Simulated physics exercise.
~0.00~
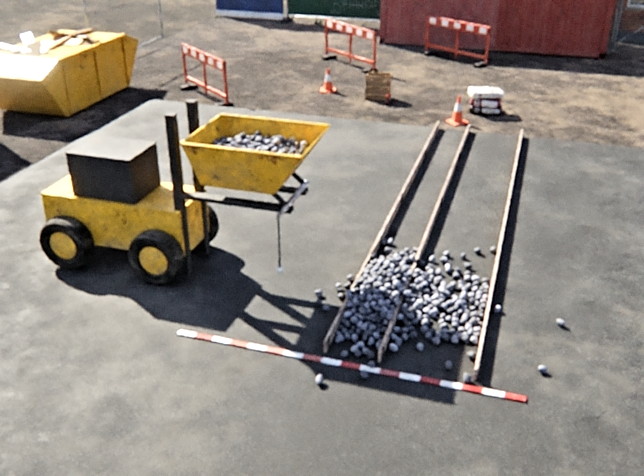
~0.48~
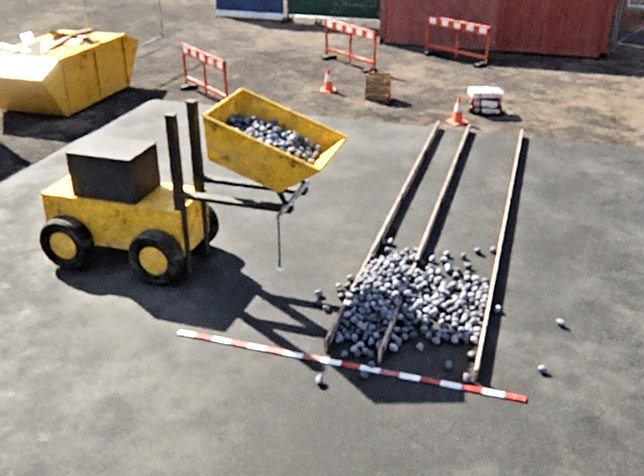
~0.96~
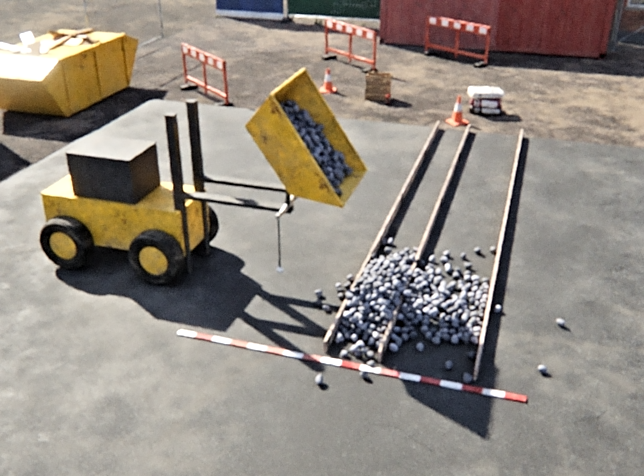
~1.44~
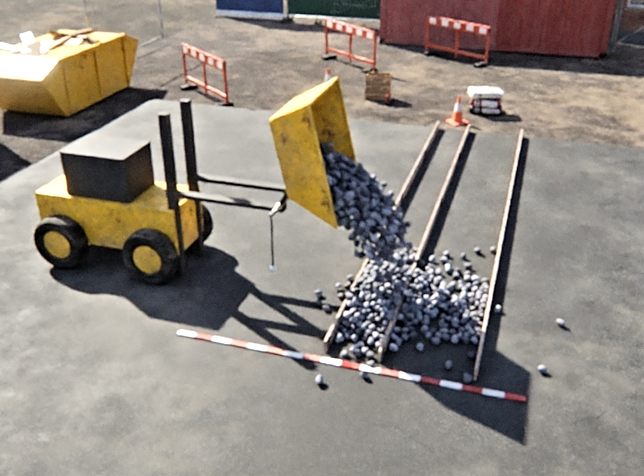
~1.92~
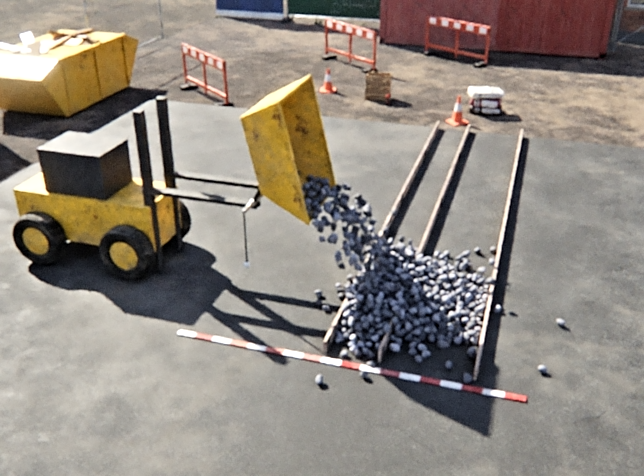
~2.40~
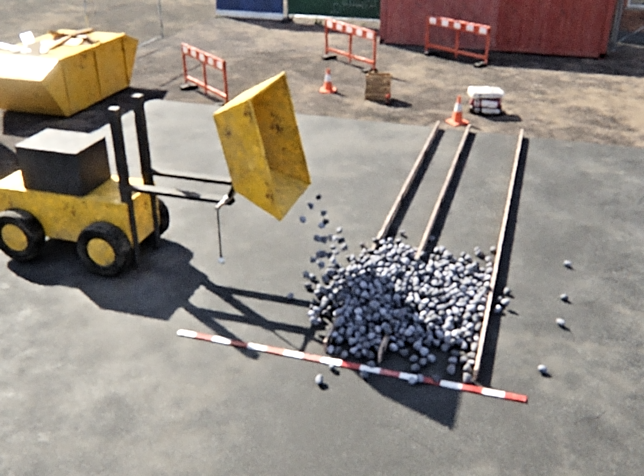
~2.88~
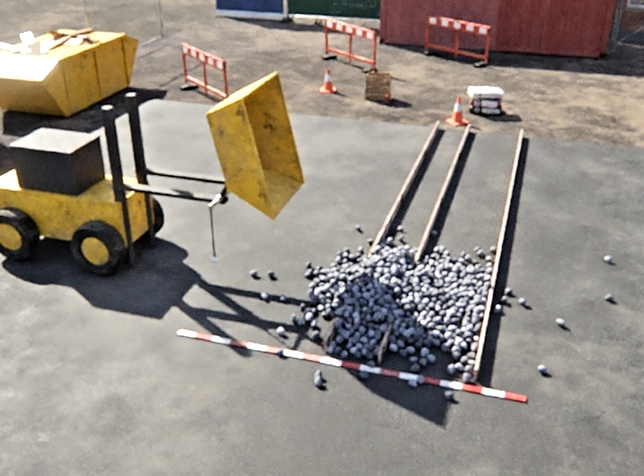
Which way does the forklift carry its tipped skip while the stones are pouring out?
It carries the skip to the left, away from the heap, as the forklift backs up.
